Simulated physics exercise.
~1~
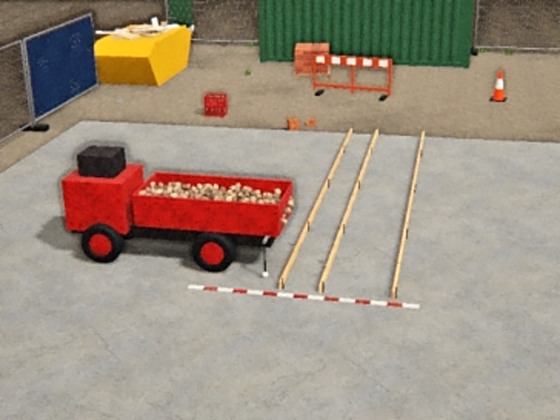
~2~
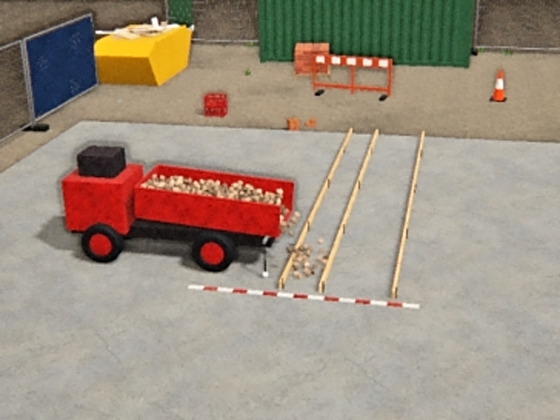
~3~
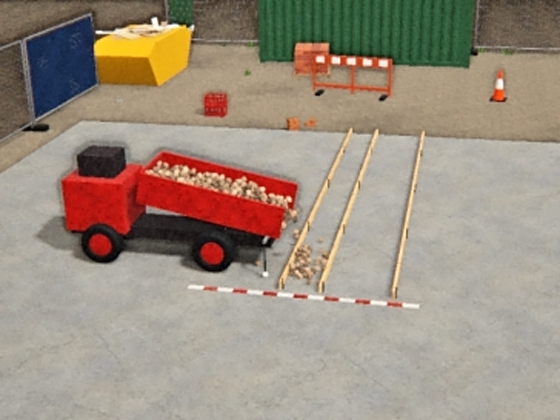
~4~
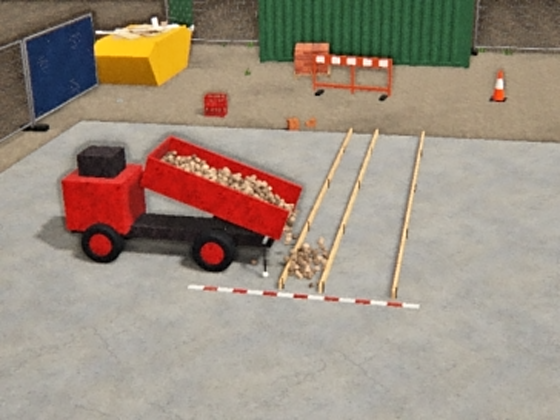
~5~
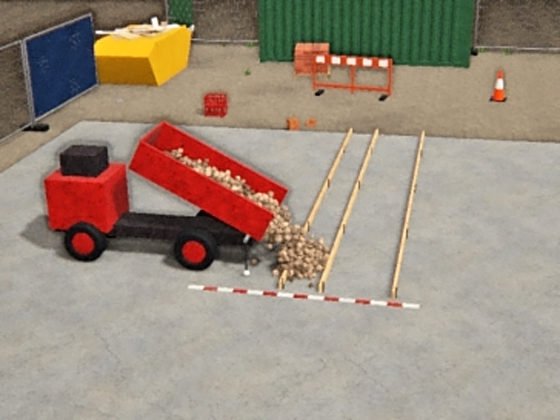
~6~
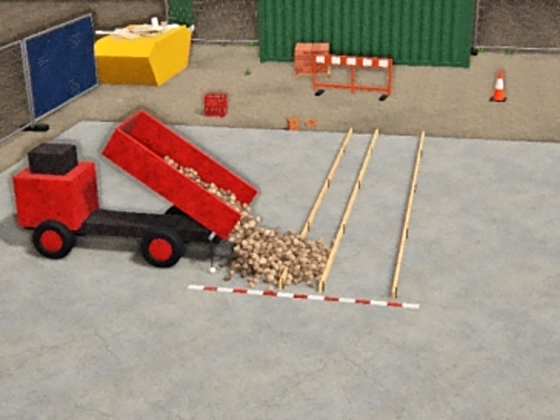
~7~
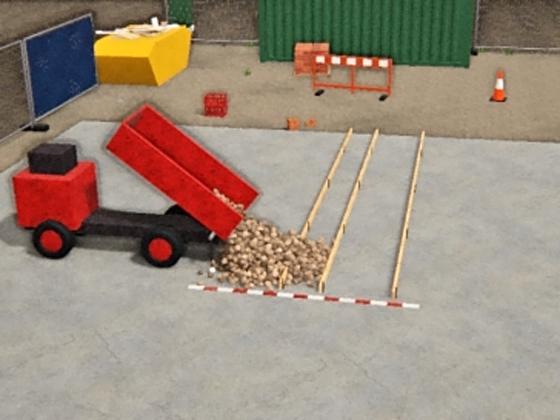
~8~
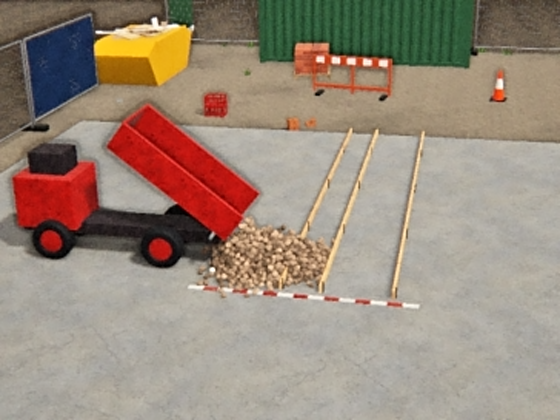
A red tipping truck tilted its bed and stones began spilling out behind it onto the planks on the right, then it rolled left as the rest slid out, leaving the bed raised and empty beside a heap reaching the middle plank.
